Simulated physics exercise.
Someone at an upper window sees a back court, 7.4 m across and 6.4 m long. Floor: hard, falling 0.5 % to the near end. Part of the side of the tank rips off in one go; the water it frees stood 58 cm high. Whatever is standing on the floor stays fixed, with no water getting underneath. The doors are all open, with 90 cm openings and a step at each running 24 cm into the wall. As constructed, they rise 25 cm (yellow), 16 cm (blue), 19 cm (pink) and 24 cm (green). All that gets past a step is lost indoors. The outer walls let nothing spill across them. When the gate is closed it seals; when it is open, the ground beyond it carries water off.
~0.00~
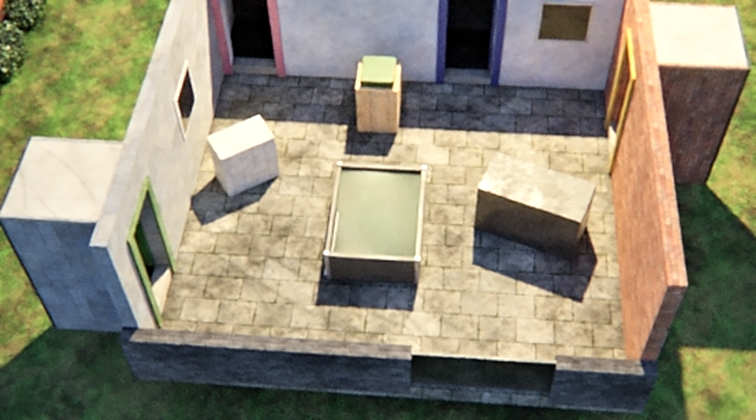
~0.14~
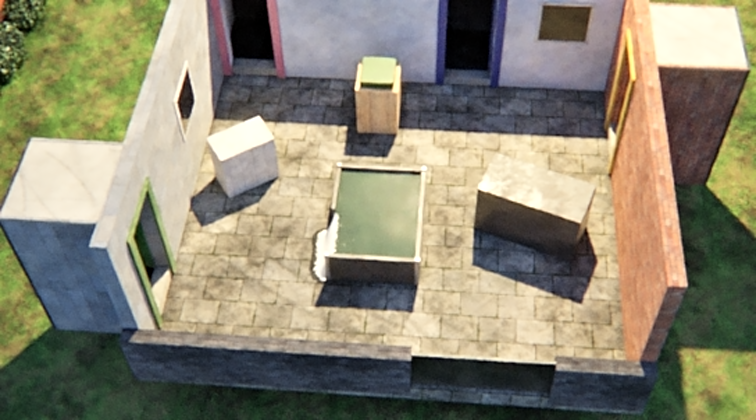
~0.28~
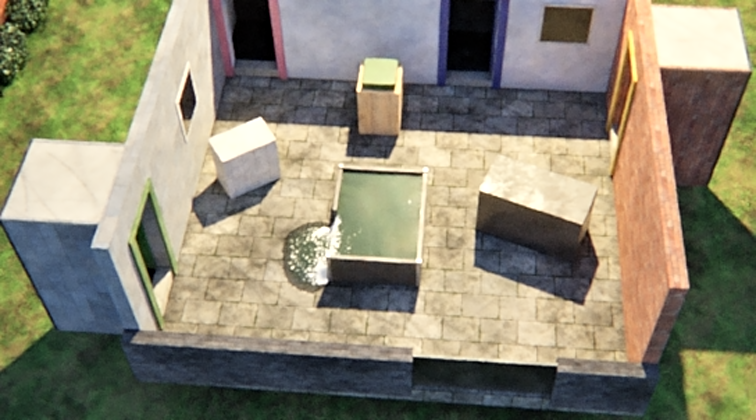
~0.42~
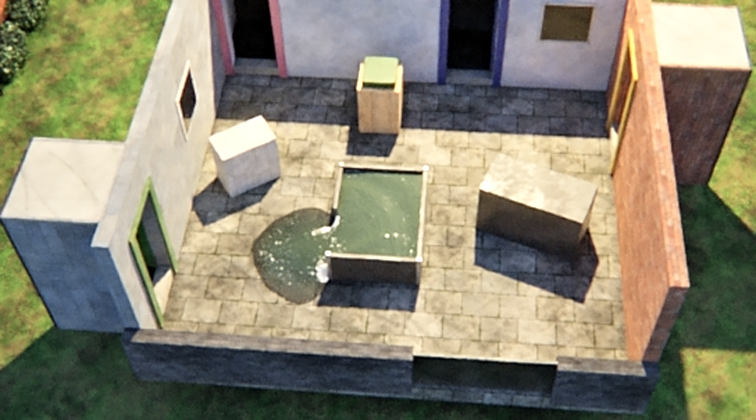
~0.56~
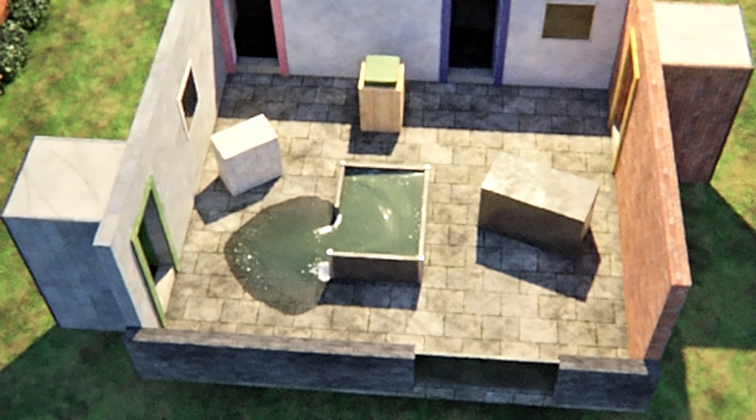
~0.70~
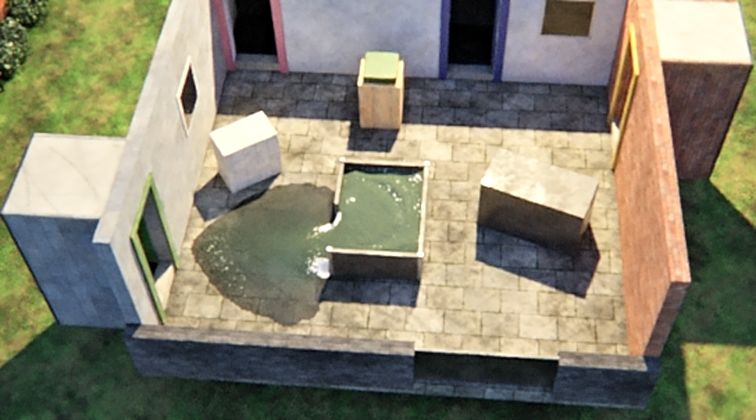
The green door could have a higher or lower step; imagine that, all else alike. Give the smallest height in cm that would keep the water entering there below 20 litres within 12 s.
Roughly 17 cm.
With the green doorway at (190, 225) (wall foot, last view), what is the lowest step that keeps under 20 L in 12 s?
Minimum: About 18 cm.
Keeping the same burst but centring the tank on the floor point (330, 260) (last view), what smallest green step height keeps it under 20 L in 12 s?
You'd need some 26 cm.
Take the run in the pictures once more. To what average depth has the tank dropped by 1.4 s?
About 37 centimetres on average.
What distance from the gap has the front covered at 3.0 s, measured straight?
Near 4.8 m, more or less.
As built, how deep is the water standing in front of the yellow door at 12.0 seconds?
About 2.0 cm.
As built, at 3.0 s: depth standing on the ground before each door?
Lab note, depth in cm: Yellow 0; blue 0; pink 0; green 20.
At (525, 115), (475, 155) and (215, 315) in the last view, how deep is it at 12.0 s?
Depth: About 1, 2, 6 cm.
After 1.4 s water covers 15 % of the floor, deepest (32 cm) near (329, 258); 23 cm at the green door, 0 litres in over its 24 cm step.
After 3.0 s water covers 25 % of the floor, deepest (23 cm) near (170, 294); 20 cm at the green door, 0 litres in over its 24 cm step.
After 12.0 s water covers 90 % of the floor, deepest (8 cm) near (595, 381); 6 cm at the green door, 0 litres in over its 24 cm step.
At the green door as built, the water arrived by 1.0 s and peaked near 24 cm at 2.0 s.
Run again over the same 12 s with other heights there, 43 litres in over 14.5 cm, 9 litres over 19.5 cm. The limit of 20 litres is kept from about 17 cm up.
